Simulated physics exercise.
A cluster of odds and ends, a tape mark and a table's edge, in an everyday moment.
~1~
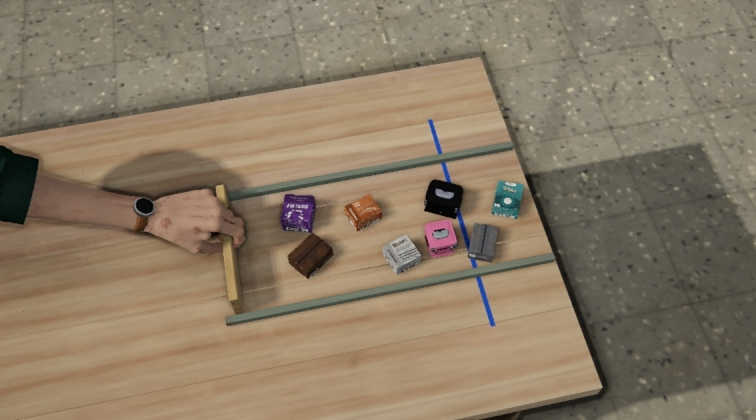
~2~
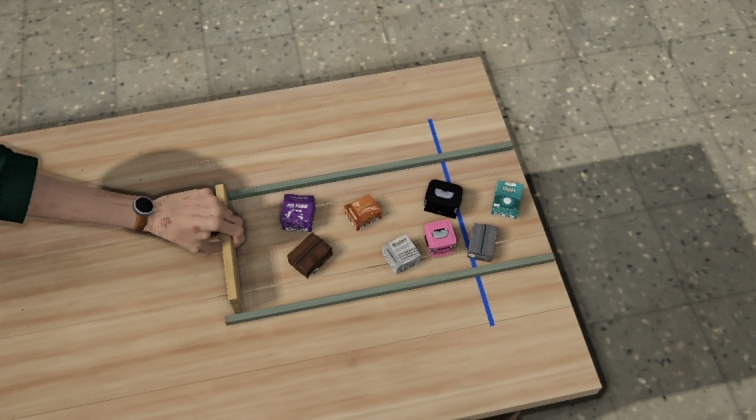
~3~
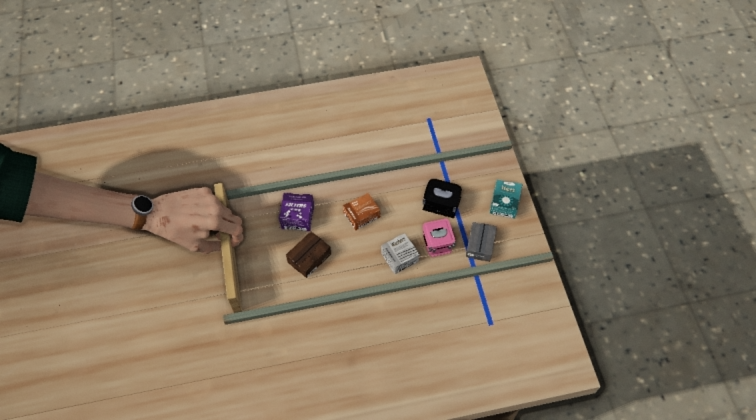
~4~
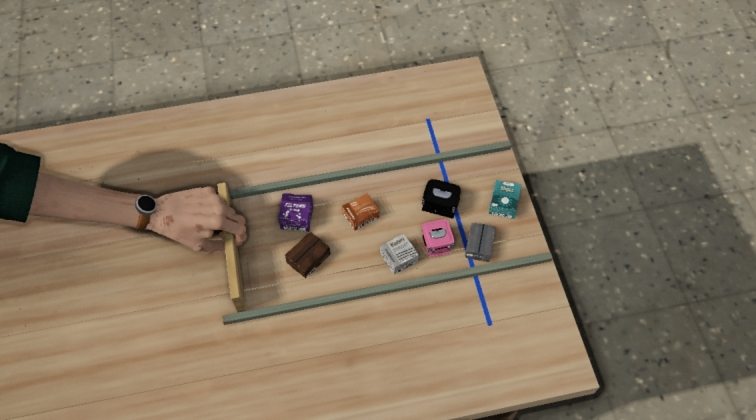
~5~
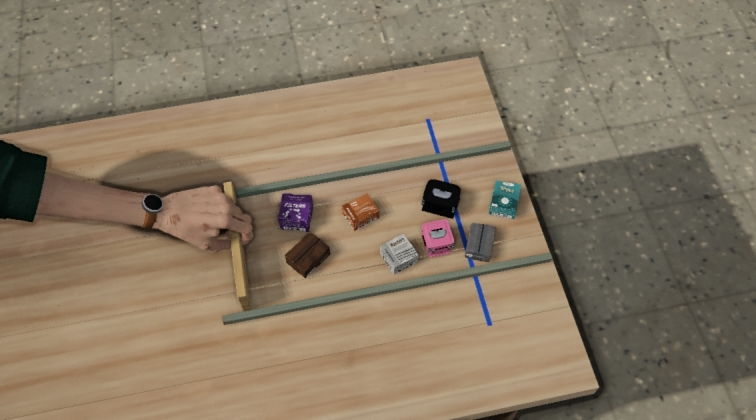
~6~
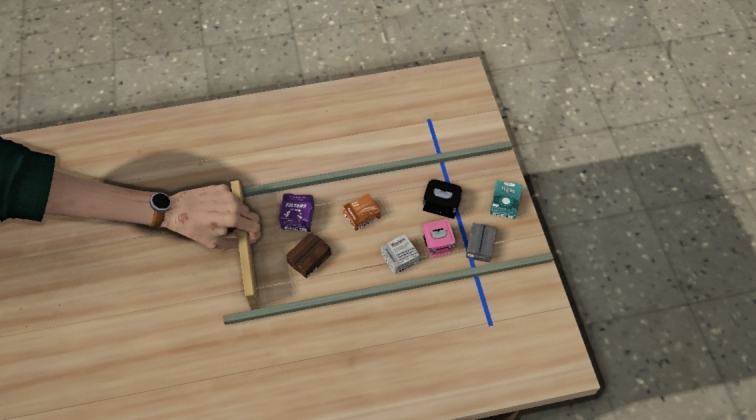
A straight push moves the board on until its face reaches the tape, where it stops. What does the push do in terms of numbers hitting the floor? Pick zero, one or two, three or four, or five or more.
It sends one or two to the floor.
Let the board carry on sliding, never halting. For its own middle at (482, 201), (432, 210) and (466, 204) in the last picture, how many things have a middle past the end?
In order of the places given, that's 3, 0 and 1.
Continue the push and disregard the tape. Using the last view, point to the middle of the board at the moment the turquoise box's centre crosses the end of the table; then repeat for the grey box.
(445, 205) and then (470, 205), give or take.
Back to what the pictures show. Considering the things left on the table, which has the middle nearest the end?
Result: Grey box.
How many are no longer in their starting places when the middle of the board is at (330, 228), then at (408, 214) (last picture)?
I get 3 at the one place and 8 at the other.
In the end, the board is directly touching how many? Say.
It touches 3.
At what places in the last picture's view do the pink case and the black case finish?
Listed in order, first is (509, 236) and the other is (513, 205).
Soon after, none off yet; turquoise box at rest near (506, 200); grey box at rest near (481, 242); black case at rest near (442, 199).
After that, none off yet; turquoise box at rest near (506, 200); grey box at rest near (481, 242); black case moving near (447, 198).
And then, none off yet; turquoise box displaced a little near (523, 205); grey box displaced about its own width near (502, 240); black case displaced about its own width near (490, 202).
In the end, the number that fall off is one or two; gone, turquoise box.
